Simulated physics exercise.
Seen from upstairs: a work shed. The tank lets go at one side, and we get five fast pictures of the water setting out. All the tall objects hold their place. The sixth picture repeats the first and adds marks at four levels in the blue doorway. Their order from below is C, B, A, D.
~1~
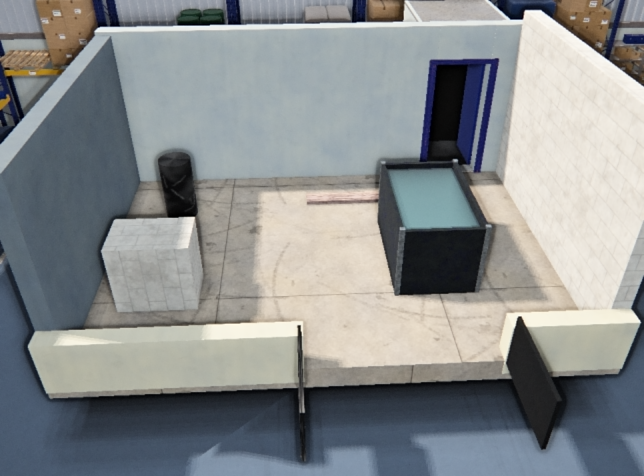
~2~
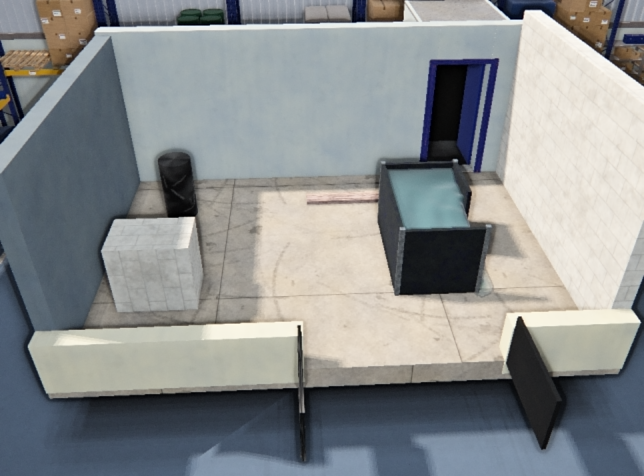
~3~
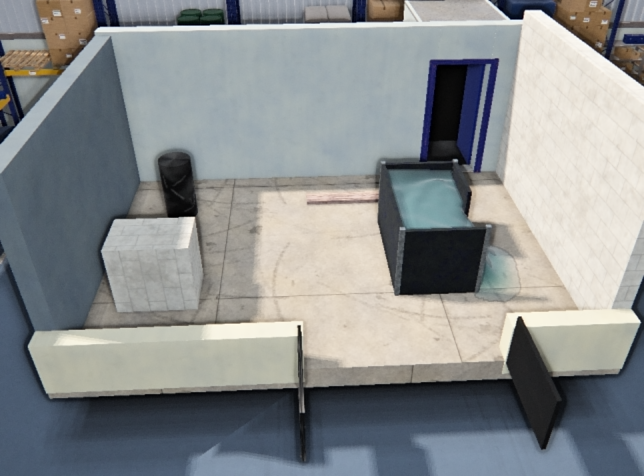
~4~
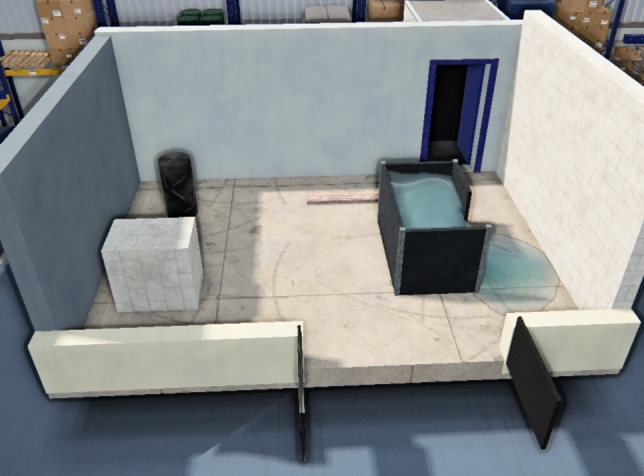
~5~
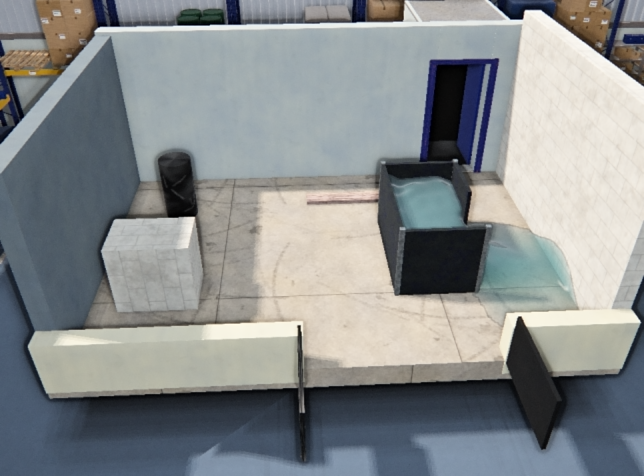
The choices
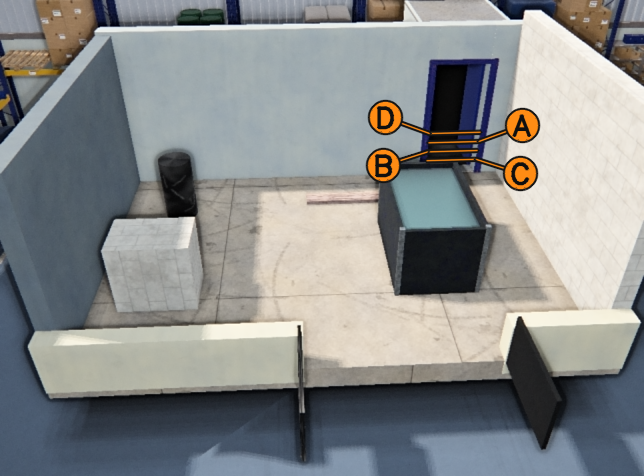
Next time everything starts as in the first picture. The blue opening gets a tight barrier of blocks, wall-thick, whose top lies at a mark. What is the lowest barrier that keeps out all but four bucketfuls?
The answer is mark C.
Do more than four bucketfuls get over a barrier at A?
No.
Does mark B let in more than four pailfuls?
No, that is safe.
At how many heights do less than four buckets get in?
All of them.
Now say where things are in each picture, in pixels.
Water in the tank at rest, its middle at (431, 198); foot of the blue doorway at (449, 173); open gate at (406, 314).
Water covers 1 % of the ground and shows as far out as (485, 281).
Water covers 3 % of the ground and shows as far out as (504, 253).
Water covers 7 % of the ground and shows as far out as (550, 262).
Water covers 10 % of the ground and shows as far out as (538, 235).
On the marked copy, A at (453, 142); B at (452, 151); C at (451, 160); D at (455, 132); from the bottom up C, B, A, D.
For mark A, nothing gets over.
For mark B, nothing gets over.
For mark C, a splash gets over, under a bucket.
For mark D, nothing gets over.
